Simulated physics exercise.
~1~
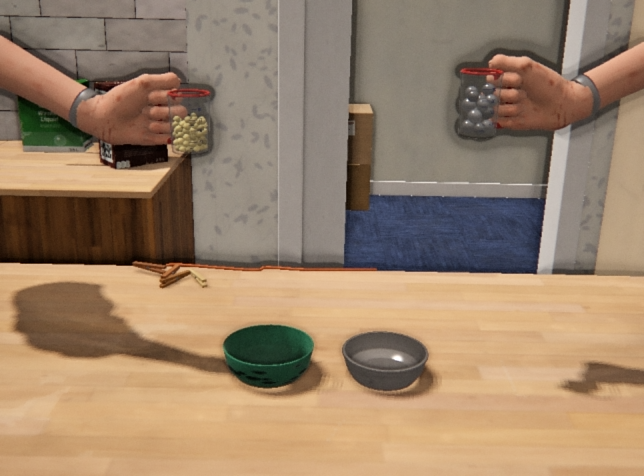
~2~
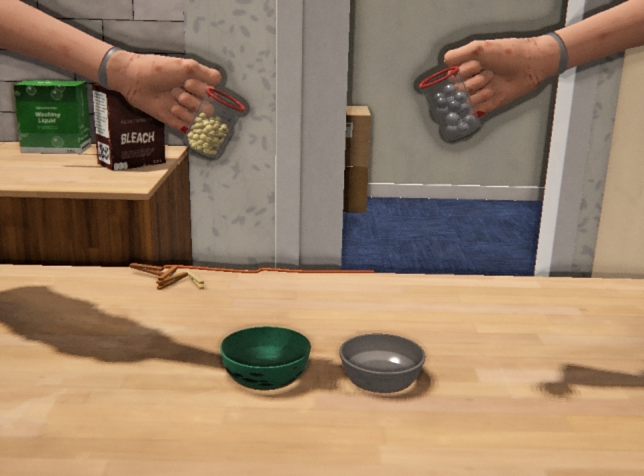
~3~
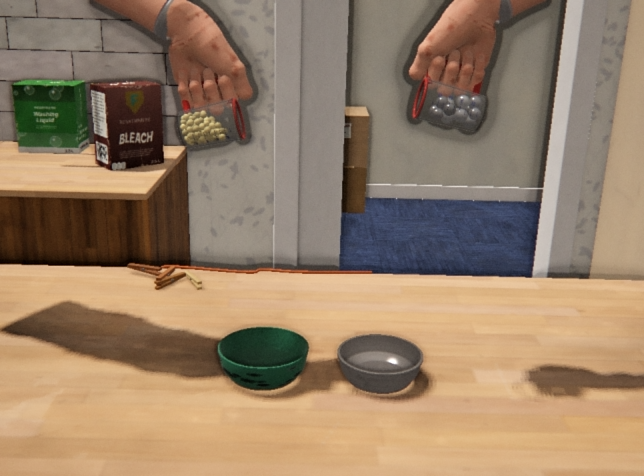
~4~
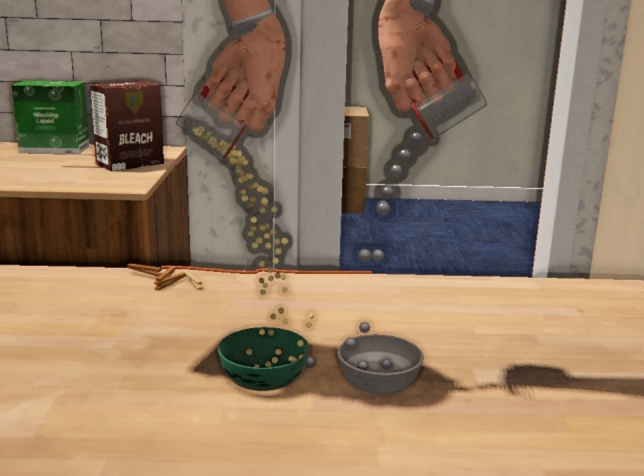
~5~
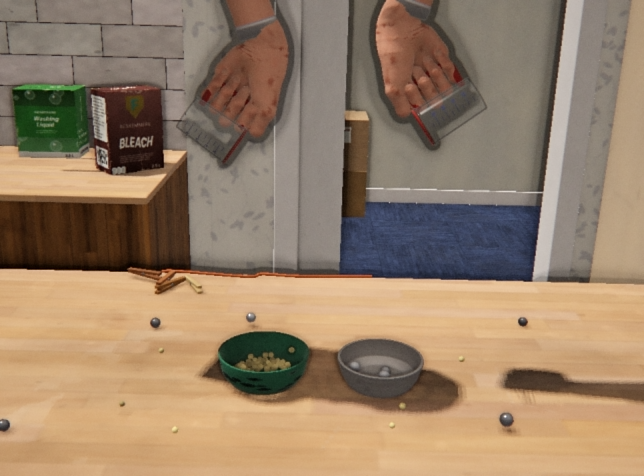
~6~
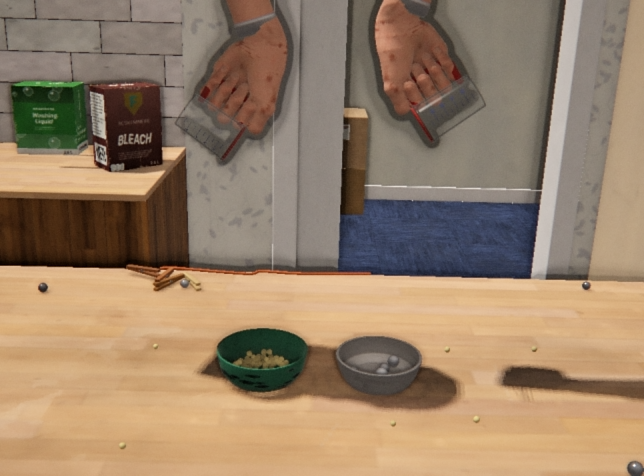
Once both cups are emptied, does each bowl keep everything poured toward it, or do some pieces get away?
Neither bowl keeps everything. Several yellowish beads get away from the green bowl on the left, and several grey balls get away from the grey bowl on the right.
